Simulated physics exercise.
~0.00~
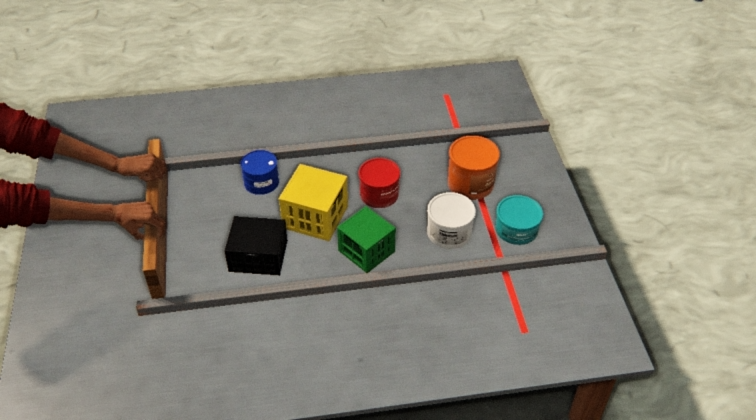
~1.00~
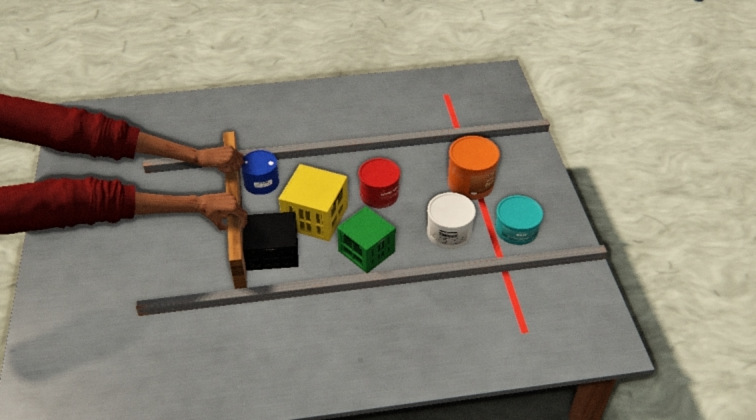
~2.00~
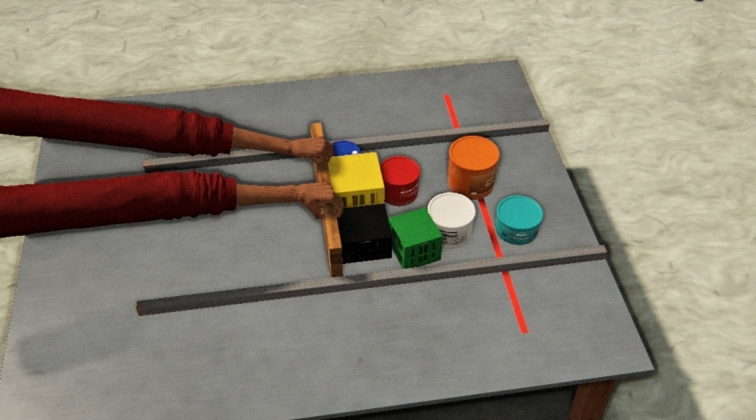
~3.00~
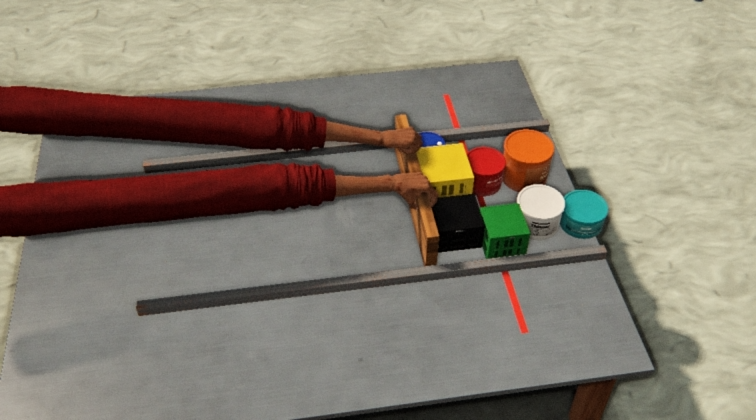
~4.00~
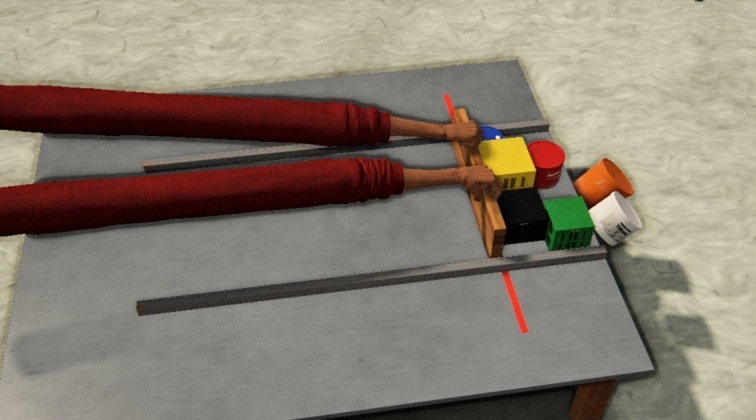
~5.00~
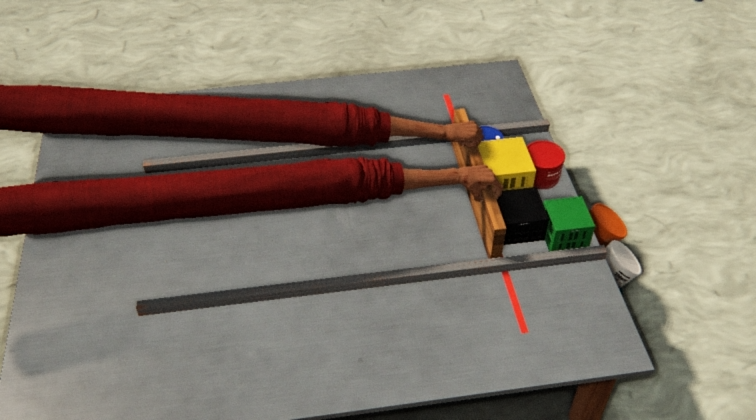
A low grey platform stands on a pale, textured floor, seen from above at an angle by a still camera. Between two battens sit a blue canister, black, yellow and green crates, and red, orange, white and turquoise tubs, with red tape crossing toward the right. Two red-sleeved arms push a wooden plank rightward, reaching the black crate first, then gathering the others. The crowded group slides toward the right edge, and the turquoise tub drops out of sight. The orange and white tubs tip over the edge and fall as the plank stops at the tape, leaving the crates, canister and red tub aboard.
